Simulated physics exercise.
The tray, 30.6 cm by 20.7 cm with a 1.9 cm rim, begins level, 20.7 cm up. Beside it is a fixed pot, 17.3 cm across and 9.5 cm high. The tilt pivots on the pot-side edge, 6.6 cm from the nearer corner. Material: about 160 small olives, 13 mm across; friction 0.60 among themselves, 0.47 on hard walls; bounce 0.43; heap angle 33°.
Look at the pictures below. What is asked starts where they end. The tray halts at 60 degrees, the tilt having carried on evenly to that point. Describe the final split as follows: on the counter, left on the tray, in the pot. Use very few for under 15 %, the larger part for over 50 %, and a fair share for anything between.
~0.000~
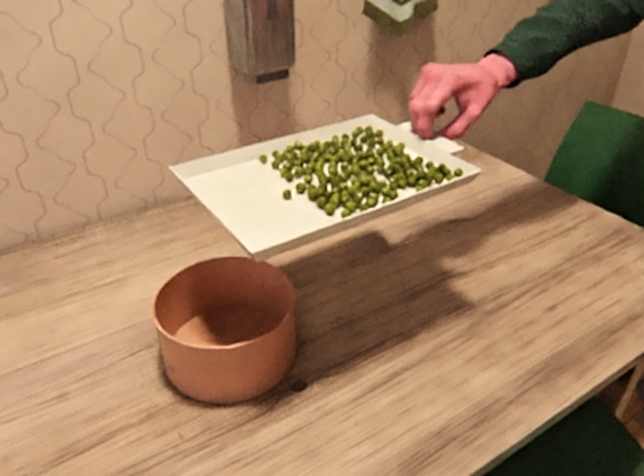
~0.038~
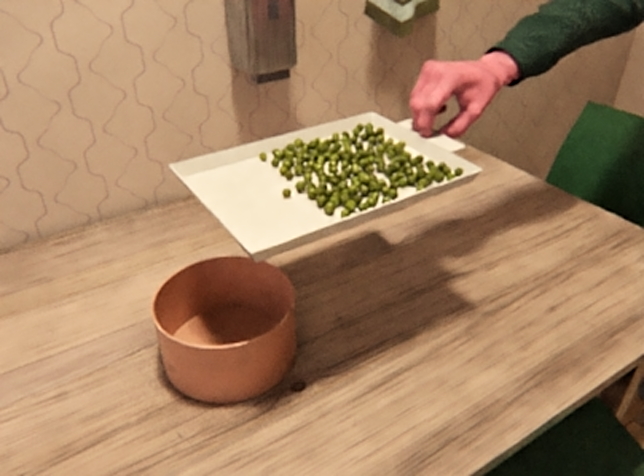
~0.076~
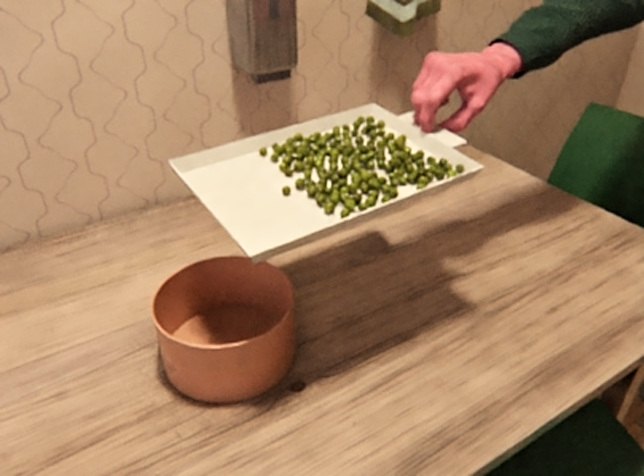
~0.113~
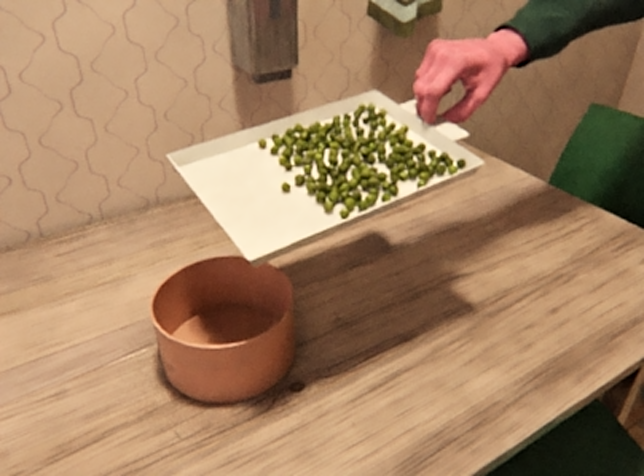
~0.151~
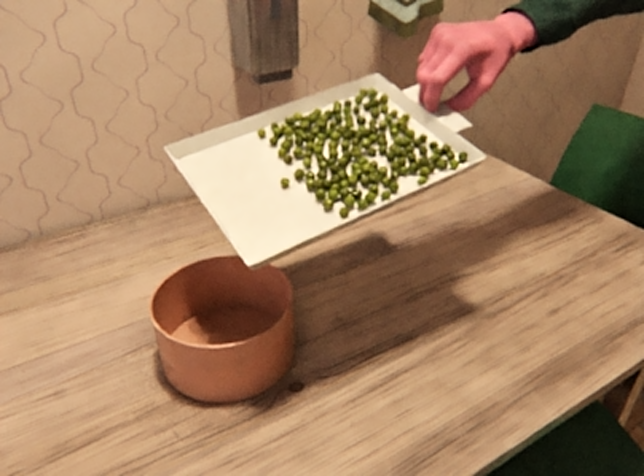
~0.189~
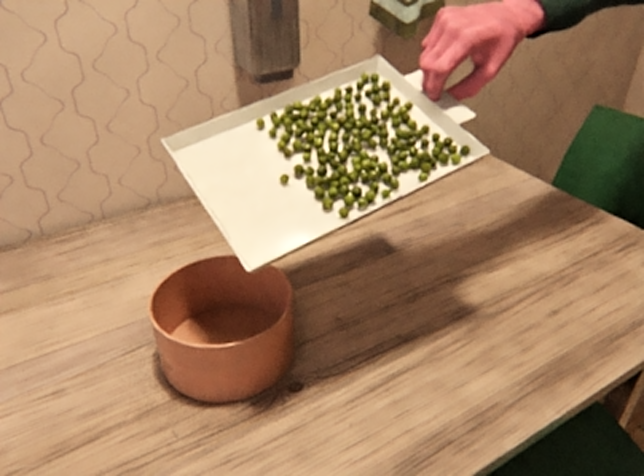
Counter: The larger part, left on the tray: A fair share, pot: Very few.
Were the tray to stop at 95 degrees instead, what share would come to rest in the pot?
Around 10 per cent, then.
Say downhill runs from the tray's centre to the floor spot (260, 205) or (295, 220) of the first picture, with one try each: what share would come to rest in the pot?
The share comes to roughly 15 in a hundred, then roughly 5 in a hundred.
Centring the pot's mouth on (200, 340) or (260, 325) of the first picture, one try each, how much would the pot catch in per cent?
The shares would be near 15 and 40 per cent respectively.
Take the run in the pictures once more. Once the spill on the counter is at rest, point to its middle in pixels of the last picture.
Around (267, 449).
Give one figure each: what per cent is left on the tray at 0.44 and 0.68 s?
Estimates: 100; 60.
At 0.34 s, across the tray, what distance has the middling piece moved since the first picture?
I'd say close to 2 centimetres.
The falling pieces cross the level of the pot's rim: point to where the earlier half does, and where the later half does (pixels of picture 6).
First near (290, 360), then at (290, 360).
After 0.34 s, tilt 41 degrees; the tray holds 100 %, the pot 0 %.
After 0.44 s, tilt 55 degrees; the tray holds 100 %, the pot 0 %.
After 0.68 s, tilt 60 degrees; the tray holds 60 %, the pot 0 %.
By 1.8 s all is still; counter 65 %, tray 35 %, pot 0 %.
